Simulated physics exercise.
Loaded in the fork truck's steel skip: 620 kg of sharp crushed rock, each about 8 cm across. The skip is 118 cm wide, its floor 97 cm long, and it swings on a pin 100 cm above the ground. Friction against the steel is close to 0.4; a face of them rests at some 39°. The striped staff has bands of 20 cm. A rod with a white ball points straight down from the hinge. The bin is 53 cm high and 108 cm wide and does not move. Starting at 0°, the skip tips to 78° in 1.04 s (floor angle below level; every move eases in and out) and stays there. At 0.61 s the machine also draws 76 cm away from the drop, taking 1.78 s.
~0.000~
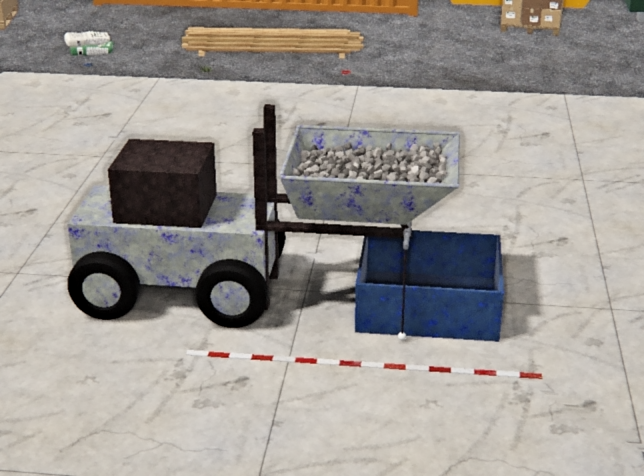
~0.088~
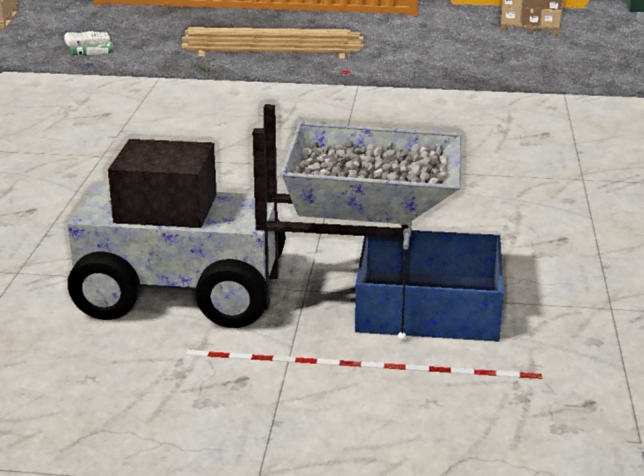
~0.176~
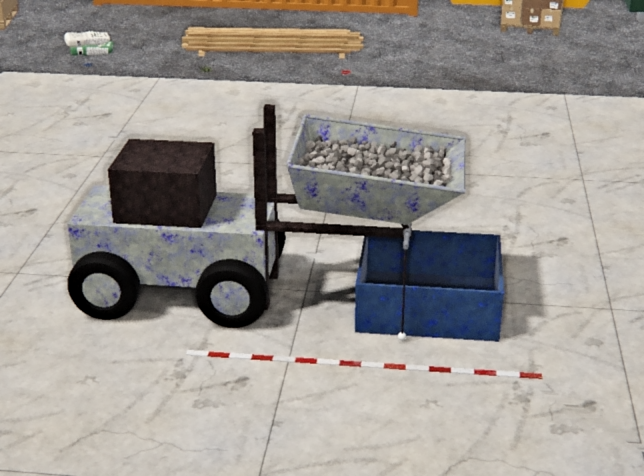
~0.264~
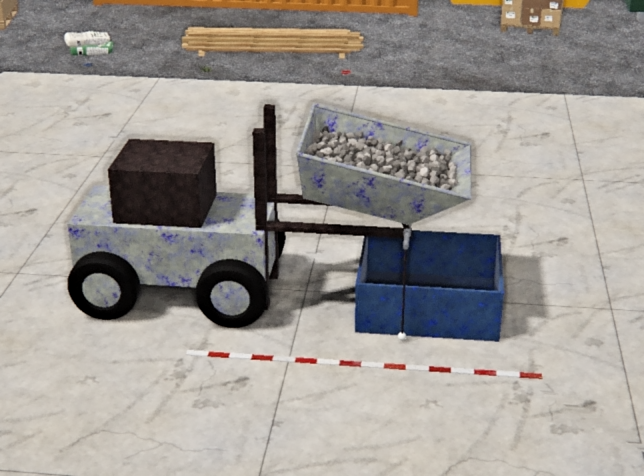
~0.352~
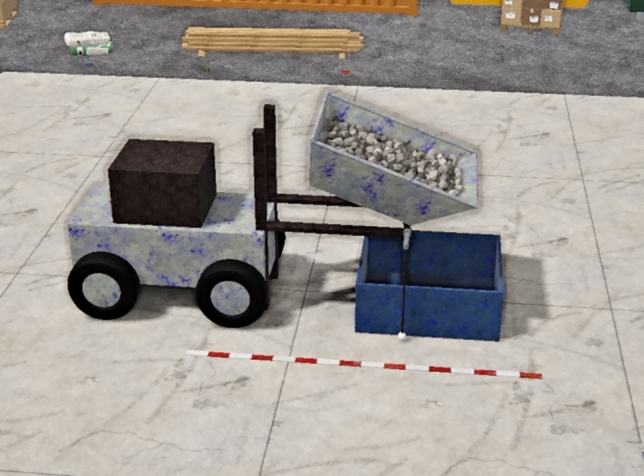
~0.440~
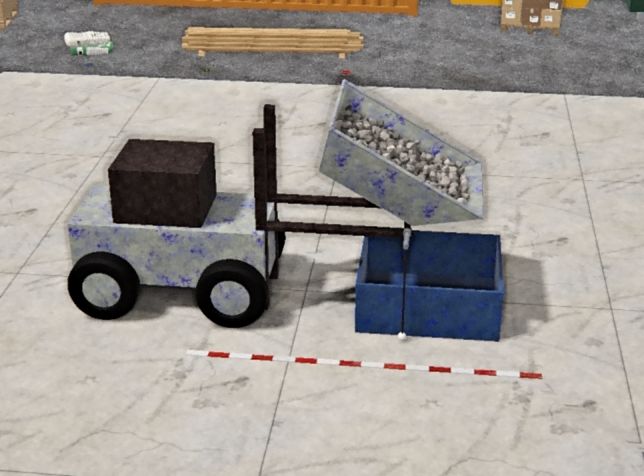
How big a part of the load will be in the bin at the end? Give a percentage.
Roughly 60 per cent ends in the bin.
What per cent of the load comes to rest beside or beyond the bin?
Some 40 per cent of the load.
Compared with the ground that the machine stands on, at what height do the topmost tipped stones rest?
Some 54 cm above that level.
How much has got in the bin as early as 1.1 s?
Some 25 per cent.
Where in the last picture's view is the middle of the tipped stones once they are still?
Near (482, 303).
After 0.8 s the floor is at 66°; 100 % in the skip; the foremost stones are at (487, 234).
After 1.1 s the floor is at 78°; 60 % in the skip, 23 % in the bin, 16 % beside or beyond the bin; the foremost stones are at (537, 303).
After 2.8 s the floor is at 78°; 0 % in the skip, 58 % in the bin, 42 % beside or beyond the bin; the foremost stones are past the picture's edge.
After 5.5 s the floor is at 78°; 0 % in the skip, 58 % in the bin, 42 % beside or beyond the bin; the foremost stones are past the picture's edge.
